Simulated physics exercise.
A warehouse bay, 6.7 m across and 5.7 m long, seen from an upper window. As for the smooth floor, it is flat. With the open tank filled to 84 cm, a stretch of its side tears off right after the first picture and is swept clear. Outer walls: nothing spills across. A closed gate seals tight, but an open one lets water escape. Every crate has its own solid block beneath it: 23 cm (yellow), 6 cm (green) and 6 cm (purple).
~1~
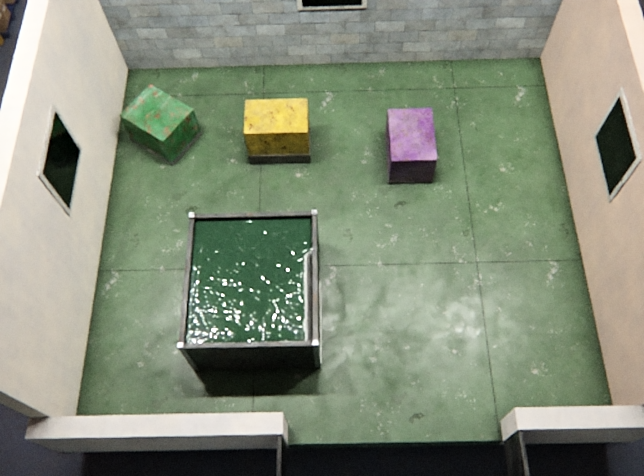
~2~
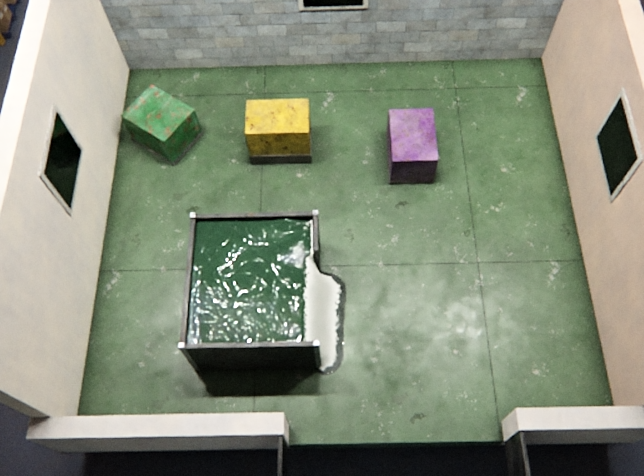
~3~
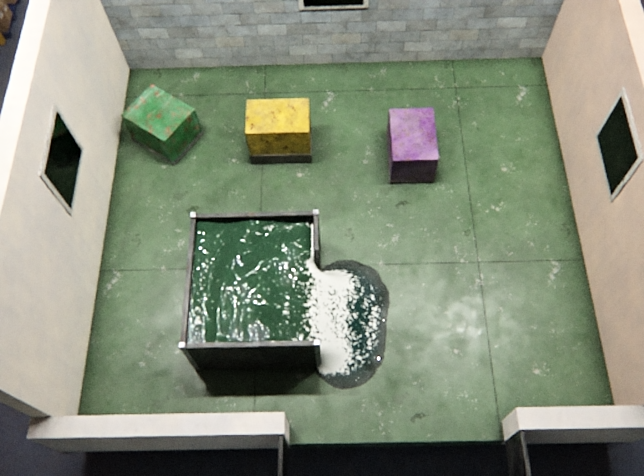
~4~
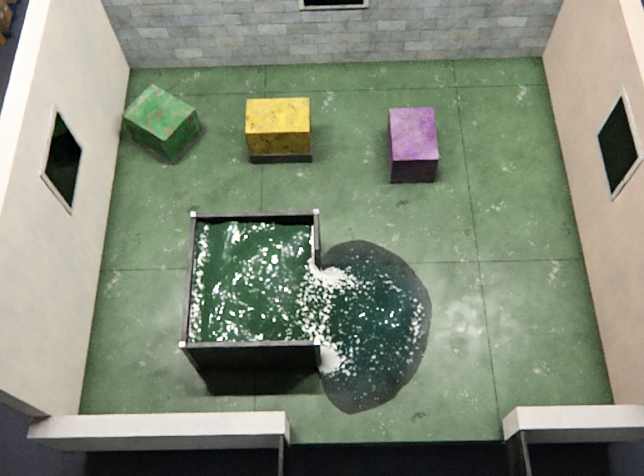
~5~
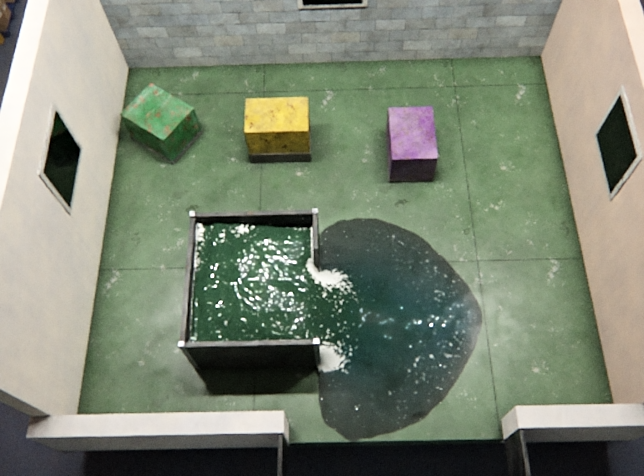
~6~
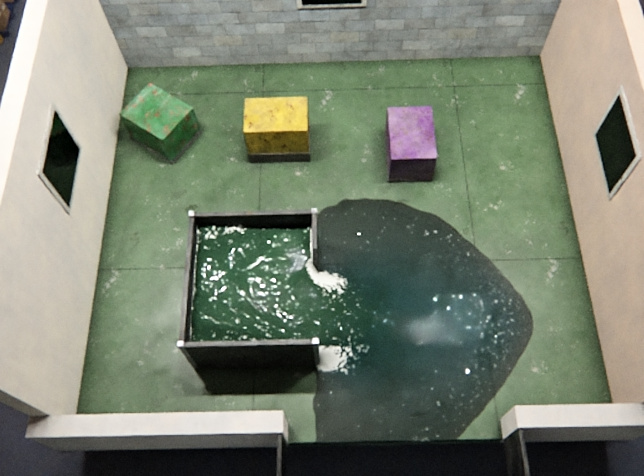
Water pours through the open tank's right side and spreads across the green floor.
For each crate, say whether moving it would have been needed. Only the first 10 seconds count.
Crate by crate: Yellow crate - not needed, green crate - needed, purple crate - needed.
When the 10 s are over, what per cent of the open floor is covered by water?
About 85 per cent.
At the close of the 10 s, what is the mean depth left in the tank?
About 4 cm.
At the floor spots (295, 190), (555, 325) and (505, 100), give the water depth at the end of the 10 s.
Around 1 cm, 4 cm and 7 cm.
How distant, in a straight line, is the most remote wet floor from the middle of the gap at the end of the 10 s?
5.4 m.
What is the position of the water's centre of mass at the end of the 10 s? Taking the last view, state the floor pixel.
Roughly (362, 184).
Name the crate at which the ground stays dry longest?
It is the green one.
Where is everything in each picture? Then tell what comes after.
The open tank at (251, 279) is whole and still, 84 cm deep, in the first frame.
Water pours out at (316, 313) and has run 0.7 m, to (323, 370); deepest outside 29 cm, 84 cm at the open tank's back, in the second frame.
The front is at (380, 290), 0.9 m from the gap at (316, 313); 1.1 m2 of floor is under water; 78 cm left at the back of the open tank, in the third frame.
The front is at (421, 293), 1.4 m from the gap at (316, 313); 2.3 m2 of floor is under water; 73 cm left at the back of the open tank, in the fourth frame.
The front is at (471, 303), 2.1 m from the gap at (316, 313); 4.3 m2 of floor is under water; 72 cm left at the back of the open tank, in the fifth frame.
The front is at (525, 328), 2.7 m from the gap at (315, 312); 6.4 m2 of floor is under water; 66 cm left at the back of the open tank, in the sixth frame.
A moment later water covers 35 % of the floor and is deepest (50 cm) near (603, 416); yellow plinth not reached, green plinth not reached, purple plinth reached.
Soon after water covers 35 % of the floor and is deepest (40 cm) near (558, 417); yellow plinth reached, green plinth not reached, purple plinth reached.
Next water covers 40 % of the floor and is deepest (22 cm) near (532, 61); yellow plinth reached, green plinth not reached, purple plinth reached.
Later on water covers 65 % of the floor and is deepest (16 cm) near (486, 62); yellow plinth reached, green plinth reached, purple plinth reached.
At the end water covers 85 % of the floor and is deepest (12 cm) near (124, 100); highest at the yellow plinth 9 cm, highest at the green plinth 11 cm, highest at the purple plinth 10 cm.
